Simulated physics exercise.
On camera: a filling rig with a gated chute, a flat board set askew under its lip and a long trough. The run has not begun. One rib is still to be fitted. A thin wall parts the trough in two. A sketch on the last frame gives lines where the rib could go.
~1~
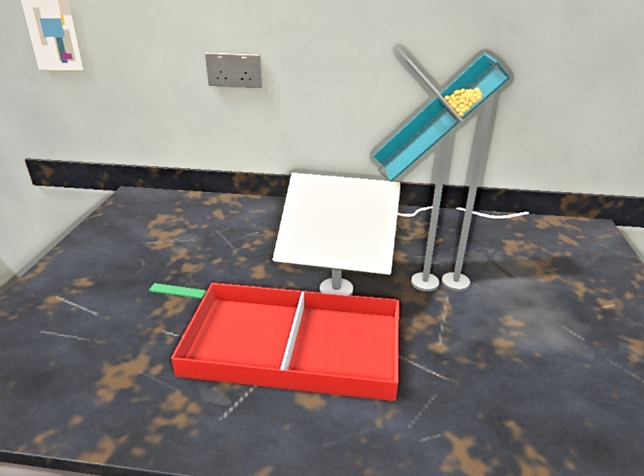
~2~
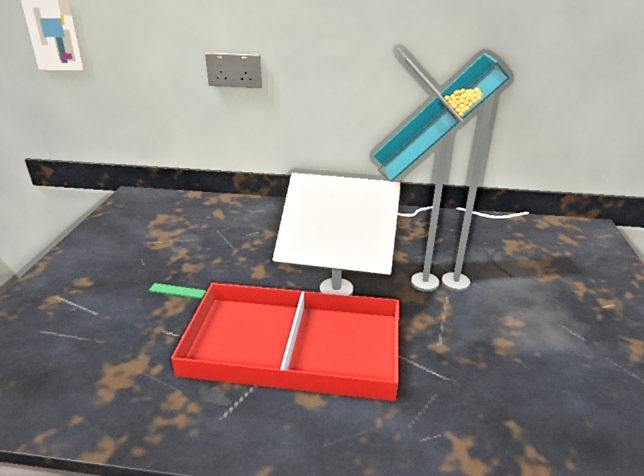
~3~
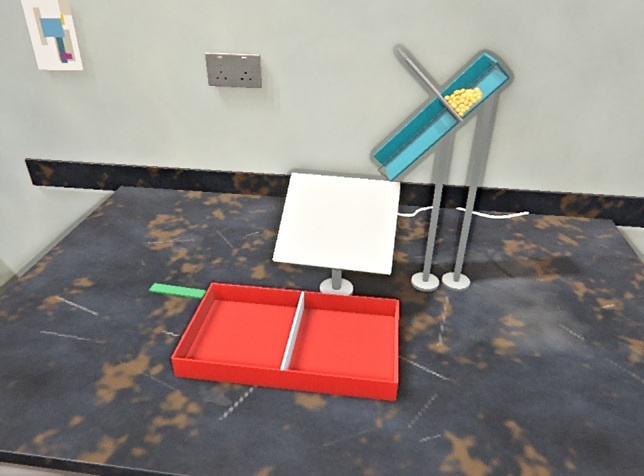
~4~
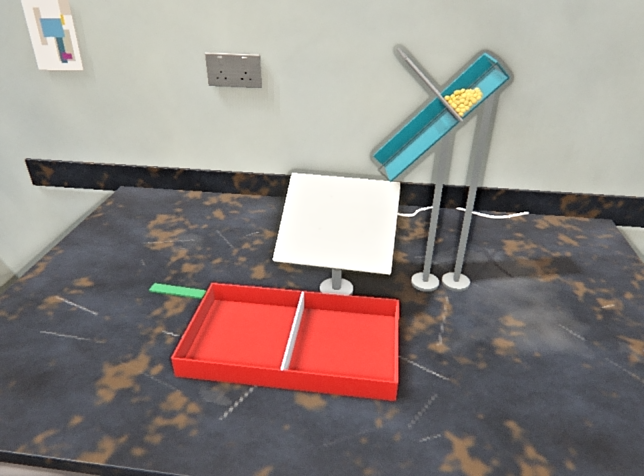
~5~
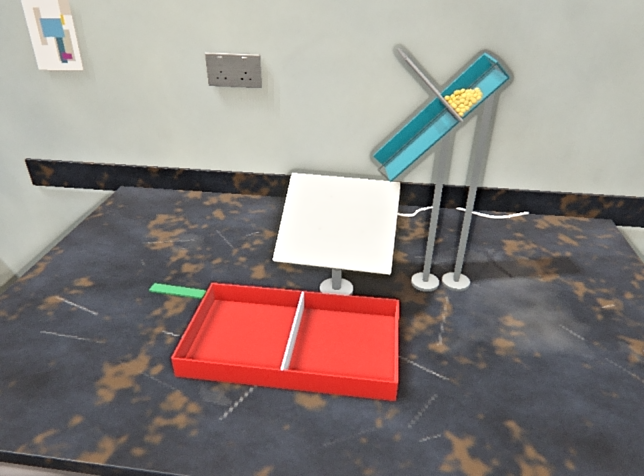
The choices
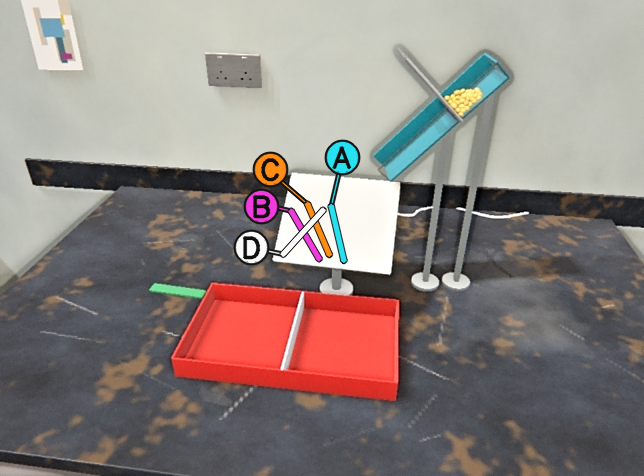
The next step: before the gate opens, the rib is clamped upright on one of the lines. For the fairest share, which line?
It is D.
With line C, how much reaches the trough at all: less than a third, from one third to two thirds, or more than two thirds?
More than two thirds.
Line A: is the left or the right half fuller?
More lands on the right.
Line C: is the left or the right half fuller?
Right.
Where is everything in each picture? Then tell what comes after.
Load behind the gate (462, 101), puffed corn balls; lip of the chute (388, 175), sloping fairly steeply, in the first frame.
Middle of the board (338, 220), tilted fairly steeply; middle of its low edge (331, 267); of its high edge (345, 178), in the second frame.
Front corners of the trough (172, 358) and (397, 382); front end of its middle wall (282, 370), in the third frame.
Middle of the load (462, 101); lip (388, 175), in the fourth frame.
Middle of the load (462, 101); lip (388, 175), in the fifth frame.
On the marked copy, line A from (331, 206) to (343, 260); line B from (291, 211) to (319, 258); line C from (307, 204) to (329, 254); line D from (323, 210) to (283, 254).
With A, of what is caught, just a few in the left half, almost all in the right.
With B, of what is caught, just a few in the left half, almost all in the right.
With C, of what is caught, just a few in the left half, almost all in the right.
With D, of what is caught, roughly two thirds in the left half, roughly a third in the right.
